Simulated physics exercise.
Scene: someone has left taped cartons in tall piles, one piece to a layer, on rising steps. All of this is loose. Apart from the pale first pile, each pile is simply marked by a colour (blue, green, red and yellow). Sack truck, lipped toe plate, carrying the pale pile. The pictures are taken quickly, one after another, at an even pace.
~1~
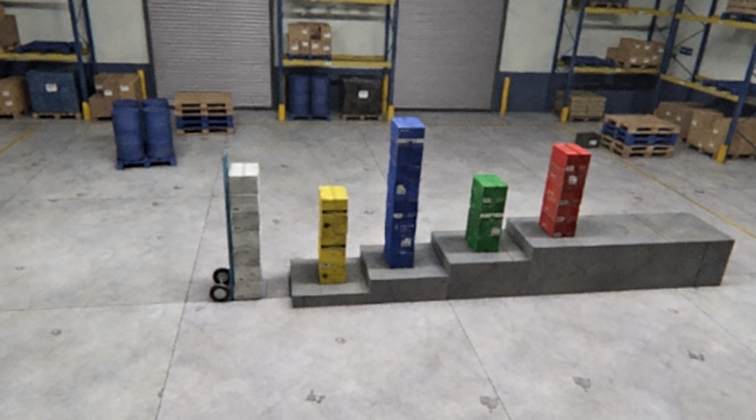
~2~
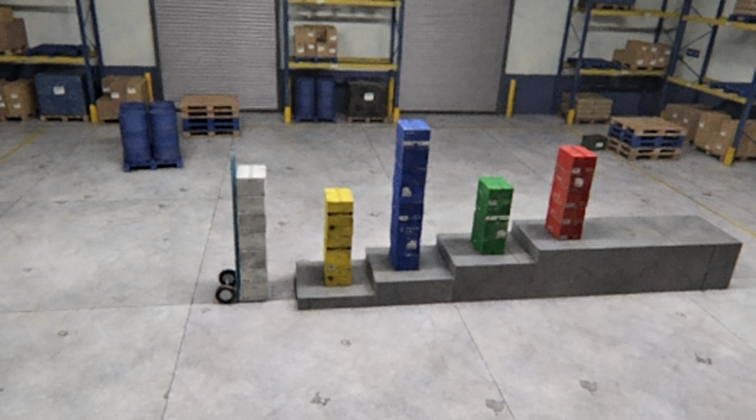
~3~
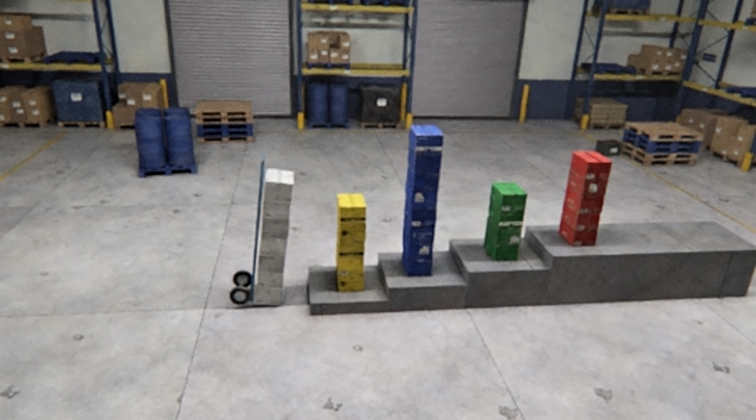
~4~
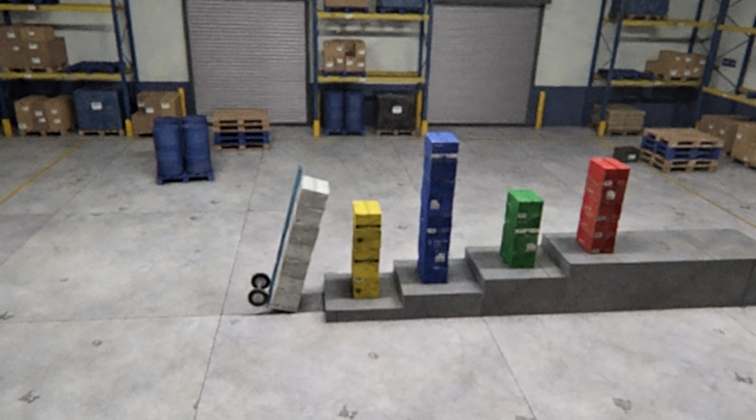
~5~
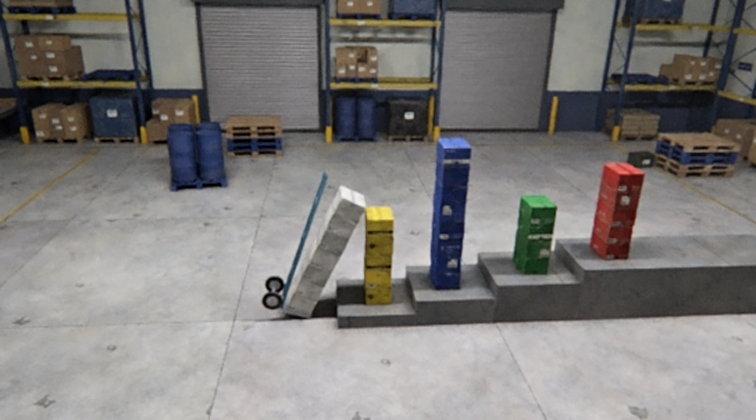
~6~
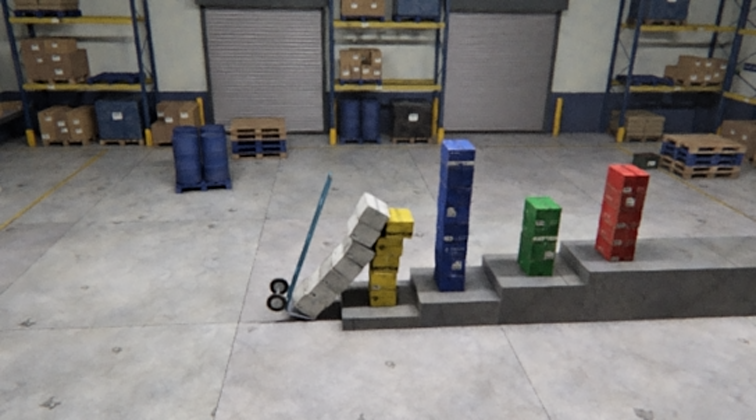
A pale stack on a blue-framed hand truck tilts rightward, slowly at first, then leans against the yellow stack, its boxes slipping out of line and nudging the yellow top ones right. The camera, facing a warehouse floor with shutters and racks behind from slightly above, pans a little left. Yellow, blue, green and red stacks stand left to right on rising grey steps, the last three staying put.
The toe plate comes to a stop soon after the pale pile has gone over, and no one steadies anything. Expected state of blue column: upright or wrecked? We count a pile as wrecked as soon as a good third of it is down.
Wrecked.
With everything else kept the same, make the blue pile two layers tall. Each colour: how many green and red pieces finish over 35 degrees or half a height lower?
Tally - green 0, red 0.
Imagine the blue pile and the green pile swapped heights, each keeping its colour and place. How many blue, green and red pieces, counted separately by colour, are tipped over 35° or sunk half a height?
The tally reads blue 3, then green 0, then red 0.
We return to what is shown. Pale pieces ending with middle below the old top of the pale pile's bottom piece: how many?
Pale piece tally: 1.
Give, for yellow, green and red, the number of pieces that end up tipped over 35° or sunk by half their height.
Per-colour tally: Yellow = 4; green = 1; red = 0.
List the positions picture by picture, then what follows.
In the first frame (we follow the side turned to the camera; the camera pans a little), truck frame (226, 189) level; top blue carton (411, 137); top green carton (495, 195); no other piece has moved.
In the second frame, truck frame (233, 191) rocked barely; top blue carton (417, 139).
In the third frame, truck frame (260, 194) rocked a little, top of the pale pile leaning a little; top blue carton (430, 145); no other piece has moved.
In the fourth frame, truck frame (294, 200) rocked a little, top of the pale pile leaning clearly; top blue carton (445, 152); no other piece has moved.
In the fifth frame, truck frame (317, 206) rocked clearly, top of the pale pile leaning clearly; top blue carton (458, 157); no other piece has moved.
In the sixth frame, truck frame (321, 208) rocked clearly, top of the pale pile leaning well over; top blue carton (462, 159); top yellow carton (400, 230) displaced about its own height; 3 stirred so far.
Soon, 7 of the pale pile down; none of the 8 blue cartons down (0 of 22 in all colours); top blue carton unmoved; top yellow carton tipped clearly.
A while on, 7 of the pale pile down; none of the 8 blue cartons down (4 of 22 in all colours); top blue carton tipped clearly; top yellow carton tipped clearly, half its height lower.
Towards the end, 7 of the pale pile down; 7 of the 8 blue cartons down (11 of 22 in all colours); top blue carton on its side; top yellow carton tipped clearly, about its own height lower.
Finally, 7 of the pale pile down; 7 of the 8 blue cartons down (12 of 22 in all colours); top blue carton on its side; top yellow carton tipped steeply, about its own height lower. Seen by the last camera, middles, top blue carton near (592, 241), top yellow carton near (479, 247).
